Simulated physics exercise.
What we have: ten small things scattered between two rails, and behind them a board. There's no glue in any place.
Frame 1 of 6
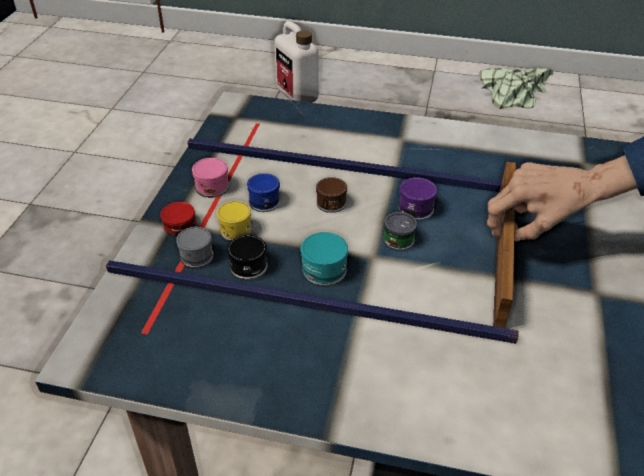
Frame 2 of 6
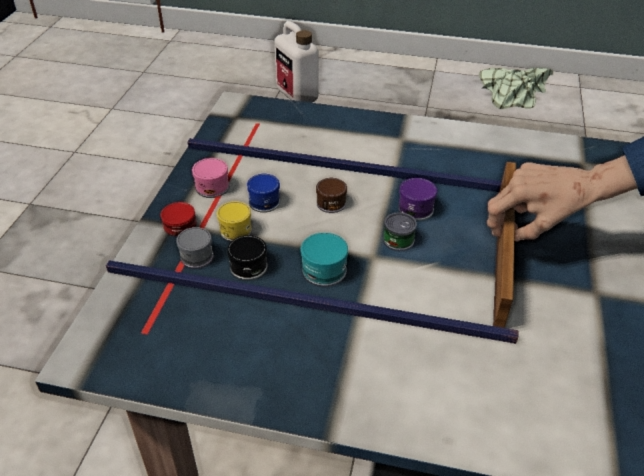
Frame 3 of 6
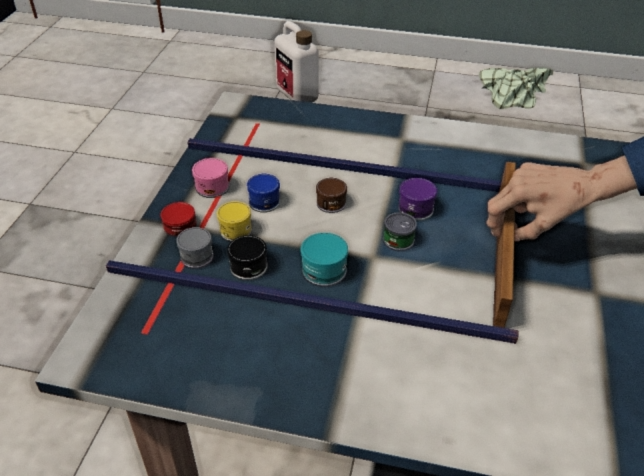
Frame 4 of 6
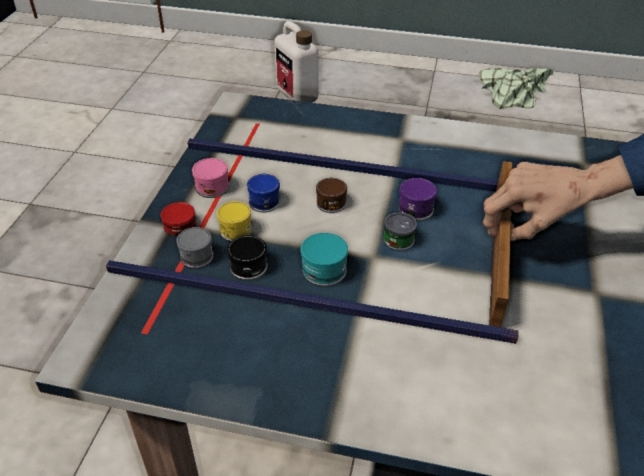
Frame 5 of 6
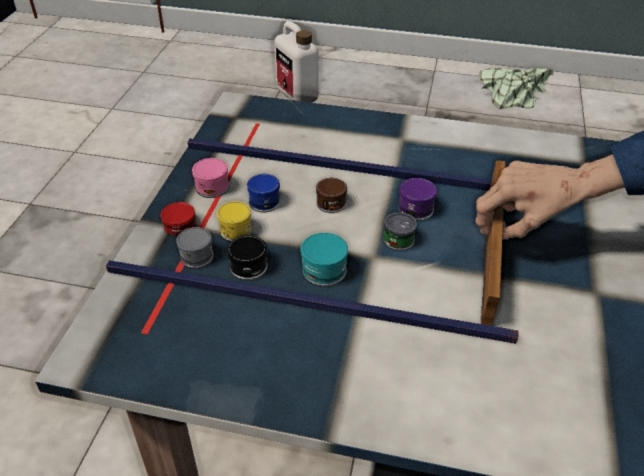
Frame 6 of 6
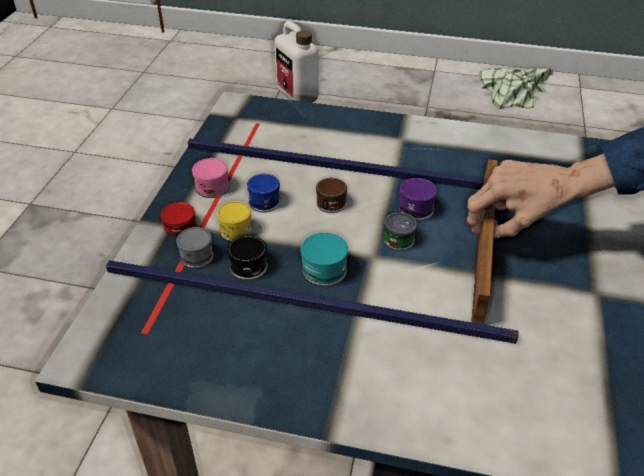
A wooden board, held by a hand at the right, stayed still at first, then slid slightly left between two dark rails, while the small colourful pots on the checkered table did not move.
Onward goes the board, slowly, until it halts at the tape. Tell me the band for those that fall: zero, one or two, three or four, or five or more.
Drops: A single one or a pair.
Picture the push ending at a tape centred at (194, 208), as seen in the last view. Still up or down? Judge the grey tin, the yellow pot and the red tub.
Going in order, the grey tin goes off the edge, then the yellow pot keeps its spot, then the red tub goes off the edge.
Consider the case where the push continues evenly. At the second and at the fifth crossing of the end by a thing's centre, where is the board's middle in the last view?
The first one at (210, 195), the next at (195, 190).
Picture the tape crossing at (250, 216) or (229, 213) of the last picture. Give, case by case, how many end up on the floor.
In order, 0 then 0.
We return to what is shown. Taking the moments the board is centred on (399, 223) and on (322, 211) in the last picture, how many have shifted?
So far 2, and 6 at the second.
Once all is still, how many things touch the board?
3 in contact.
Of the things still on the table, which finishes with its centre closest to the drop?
Result: Red tub.
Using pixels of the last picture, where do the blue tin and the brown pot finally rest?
The blue tin ends up near (167, 189), and the brown pot near (195, 179).
Soon after, none off yet; red tub at rest near (179, 219); pink pot at rest near (211, 178); grey tin at rest near (195, 248).
At rest, the number that fall off is one or two; fallen, grey tin.
